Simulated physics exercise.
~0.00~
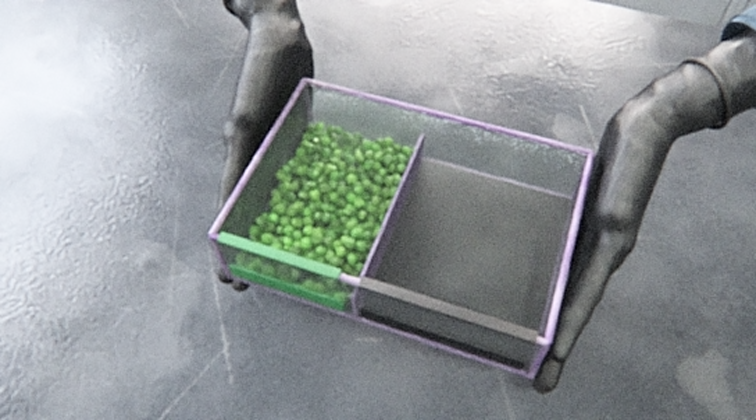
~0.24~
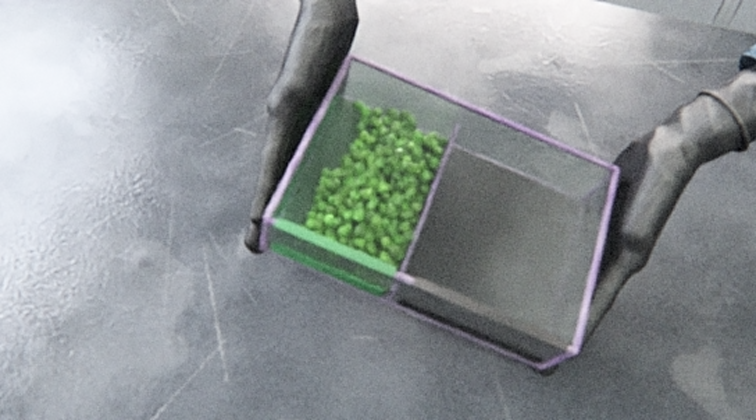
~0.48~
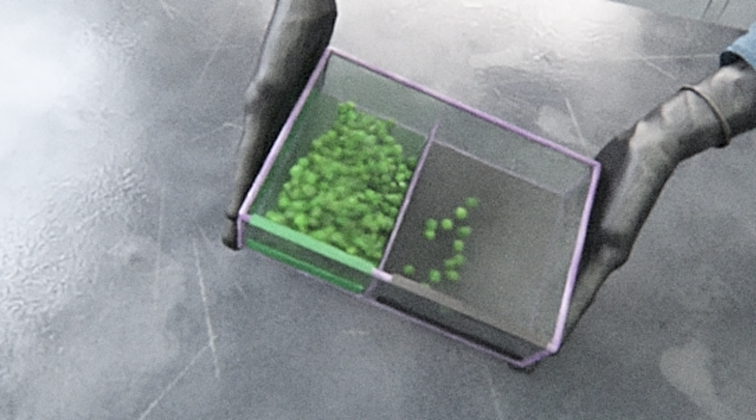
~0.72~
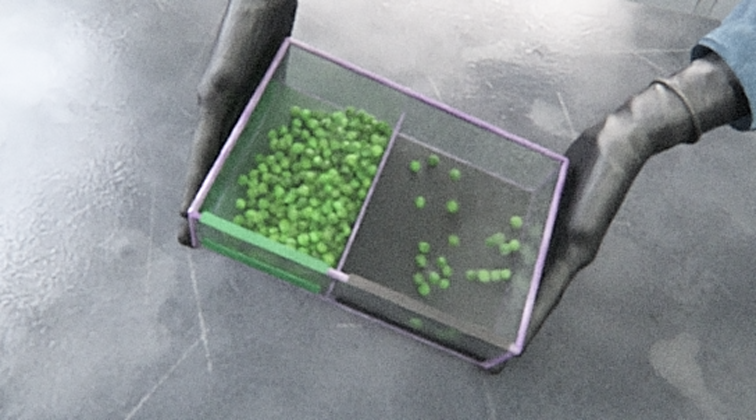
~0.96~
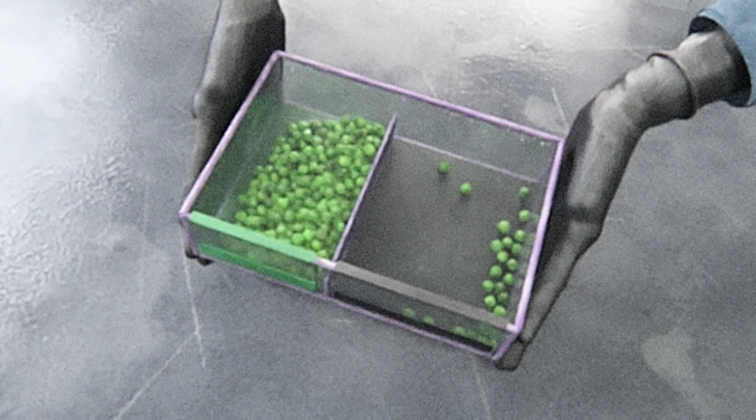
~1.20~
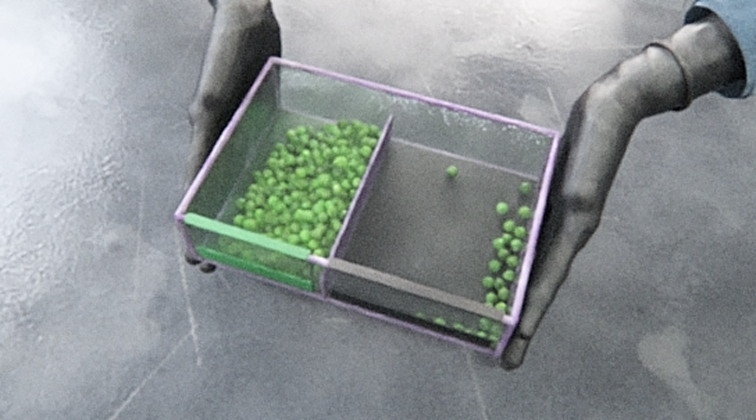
On a scratched grey surface, dark-gloved hands shake and tilt a divided clear box, spilling a few green peas into the right compartment.
